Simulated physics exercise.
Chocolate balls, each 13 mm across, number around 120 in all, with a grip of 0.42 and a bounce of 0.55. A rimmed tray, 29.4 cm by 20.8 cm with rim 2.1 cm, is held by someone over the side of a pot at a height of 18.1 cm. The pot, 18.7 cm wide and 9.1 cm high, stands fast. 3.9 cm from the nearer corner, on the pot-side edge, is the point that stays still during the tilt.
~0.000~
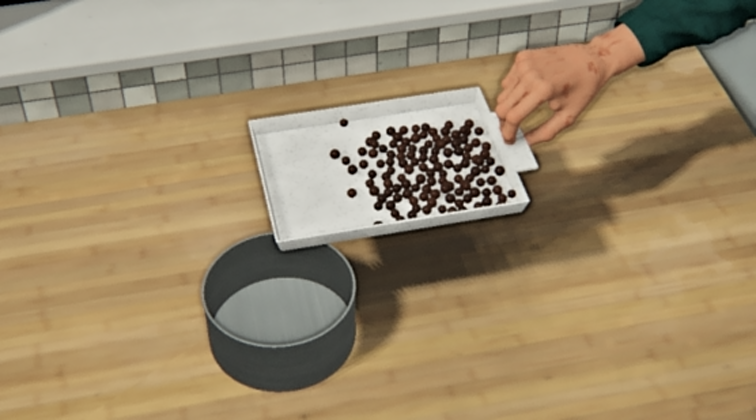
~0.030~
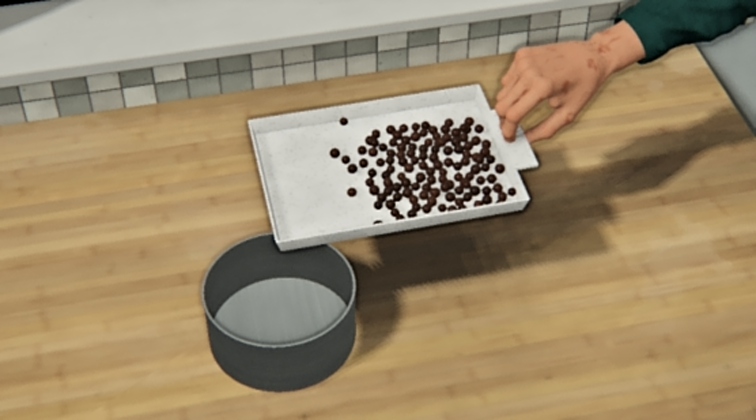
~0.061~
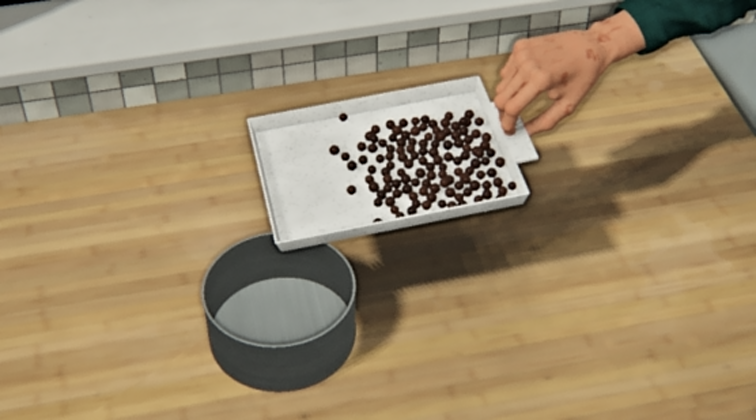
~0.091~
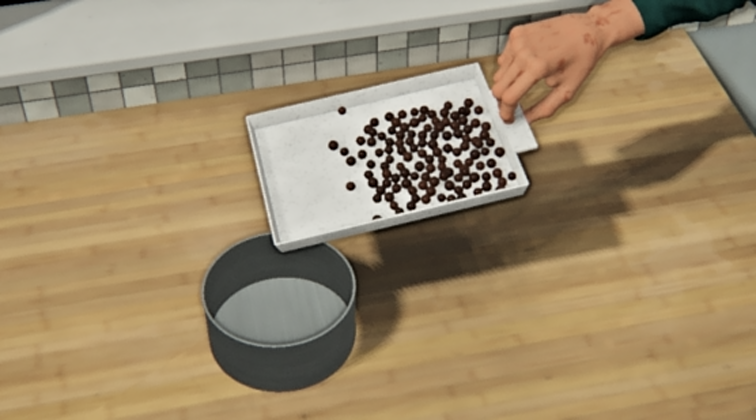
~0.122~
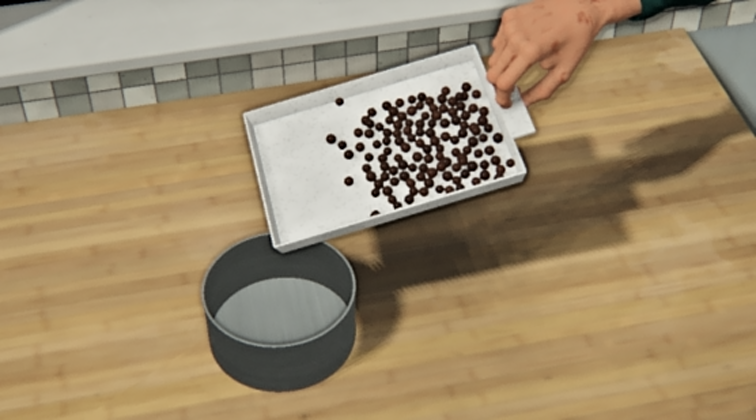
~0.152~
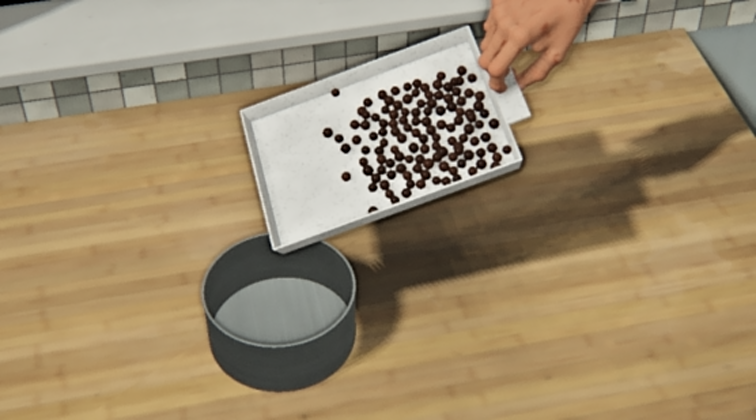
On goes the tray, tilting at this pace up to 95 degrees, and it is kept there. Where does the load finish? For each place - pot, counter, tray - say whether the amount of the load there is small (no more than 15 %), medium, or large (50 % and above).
Pot: Medium; counter: Large; left on the tray: Small.
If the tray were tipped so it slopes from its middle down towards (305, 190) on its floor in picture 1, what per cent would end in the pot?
20 %.
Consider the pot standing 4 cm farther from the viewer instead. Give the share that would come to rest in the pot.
Close to 20 per cent, then.
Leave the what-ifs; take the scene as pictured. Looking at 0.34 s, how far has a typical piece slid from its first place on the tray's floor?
Roughly 2 cm.
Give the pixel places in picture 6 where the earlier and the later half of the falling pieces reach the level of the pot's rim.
Roughly (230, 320) to start, and after that (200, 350).
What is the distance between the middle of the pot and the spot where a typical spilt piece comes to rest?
Some 38 cm, give or take.
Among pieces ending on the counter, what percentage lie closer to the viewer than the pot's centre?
I'd put it at around 90 per cent.
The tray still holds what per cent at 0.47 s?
Value: About 100%.
Then, at 0.34 s, tilt 58 degrees; the tray holds 100 %, the pot 0 %.
After 0.47 s, tilt 85 degrees; the tray holds 100 %, the pot 0 %.
Then, at 0.73 s, tilt 95 degrees; the tray holds 0 %, the pot 40 %.
By 1.9 s all is still; pot 40 %, counter 60 %, tray 0 %.
